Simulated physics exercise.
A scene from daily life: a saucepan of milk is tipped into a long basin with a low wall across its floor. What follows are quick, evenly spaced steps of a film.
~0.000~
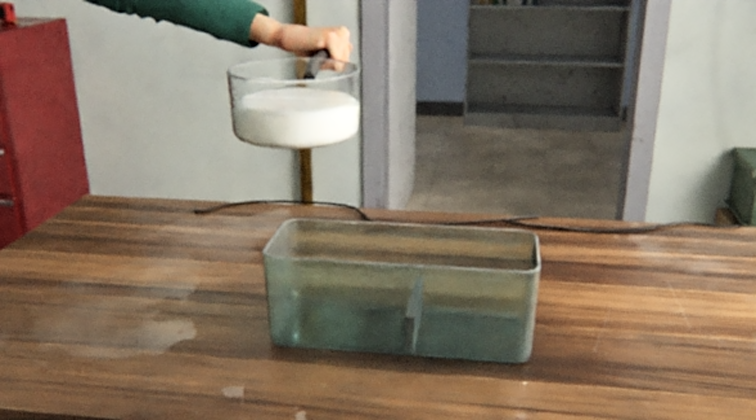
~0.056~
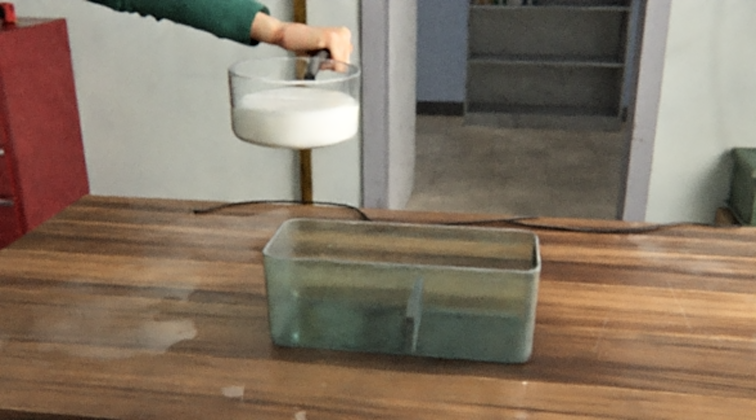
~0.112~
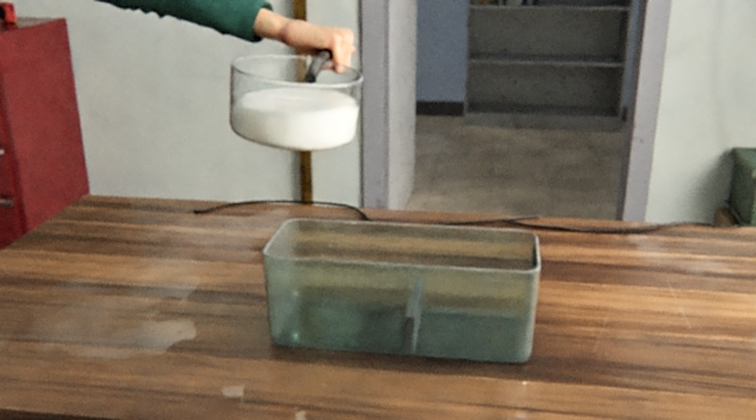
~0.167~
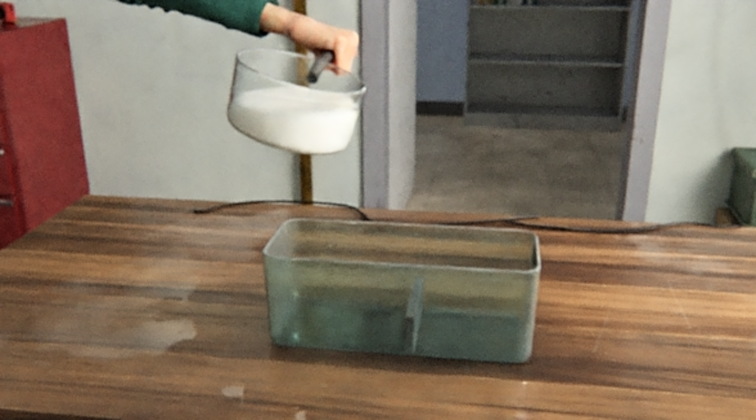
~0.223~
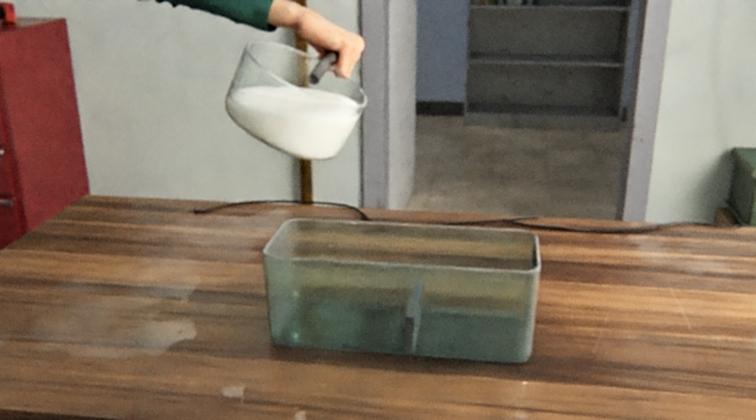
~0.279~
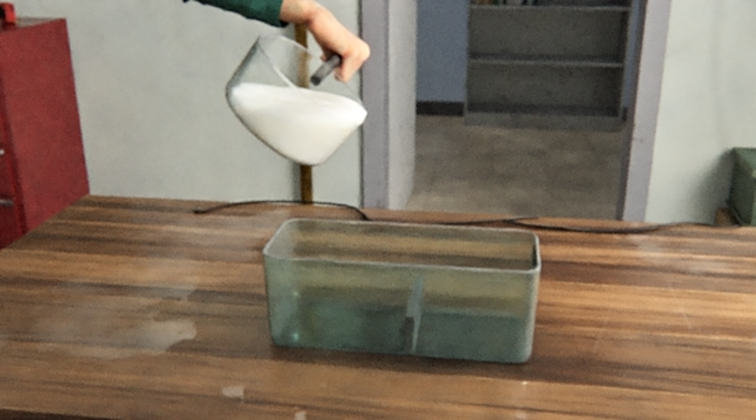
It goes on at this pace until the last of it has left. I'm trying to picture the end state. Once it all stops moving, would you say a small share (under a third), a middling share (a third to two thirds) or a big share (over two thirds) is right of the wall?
A small share, under a third.
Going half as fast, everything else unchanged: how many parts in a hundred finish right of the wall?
I'd estimate some 35 percent.
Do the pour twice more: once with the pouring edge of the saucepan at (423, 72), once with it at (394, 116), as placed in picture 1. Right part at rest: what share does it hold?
First try 85 %, second try 50 %.
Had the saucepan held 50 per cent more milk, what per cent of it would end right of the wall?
It should come out close to 40 per cent.
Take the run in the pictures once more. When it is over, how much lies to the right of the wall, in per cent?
Share approx. 15 %.
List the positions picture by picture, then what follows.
It leans 0°; its right rim is at (357, 72); the milk meets the walls at (237, 98) and (356, 101); the long basin's rim runs from (274, 237) to (537, 252); the wall's top is at (415, 295), in the first picture.
It leans 2°; its right rim is at (358, 74); the milk meets the walls at (237, 97) and (356, 102), in the second picture.
It leans 7°; its right rim is at (361, 81); the milk meets the walls at (237, 96) and (357, 103), in the third picture.
It leans 16°; its right rim is at (363, 91); the milk meets the walls at (236, 95) and (357, 105), in the fourth picture.
It leans 27°; its right rim is at (364, 105); the milk meets the walls at (234, 91) and (360, 107), in the fifth picture.
It leans 40°; its right rim is at (362, 120); the milk meets the walls at (234, 86) and (356, 108); 1 per cent is over the edge, in the sixth picture.
After 0.54 s the tilt is 96° and 29 per cent is still to pour, 17 is left of the wall and 2 right of it.
After 0.74 s the tilt is 104° and 9 per cent is still to pour, 68 is left of the wall and 14 right of it.
After 0.94 s the tilt is 104° and 1 per cent is still to pour, 75 is left of the wall and 15 right of it.
After 1.16 s the tilt is 104° and 0 per cent is still to pour, 79 is left of the wall and 16 right of it.
In the end 80 per cent lies left of the wall, 16 right of it and 4 outside.
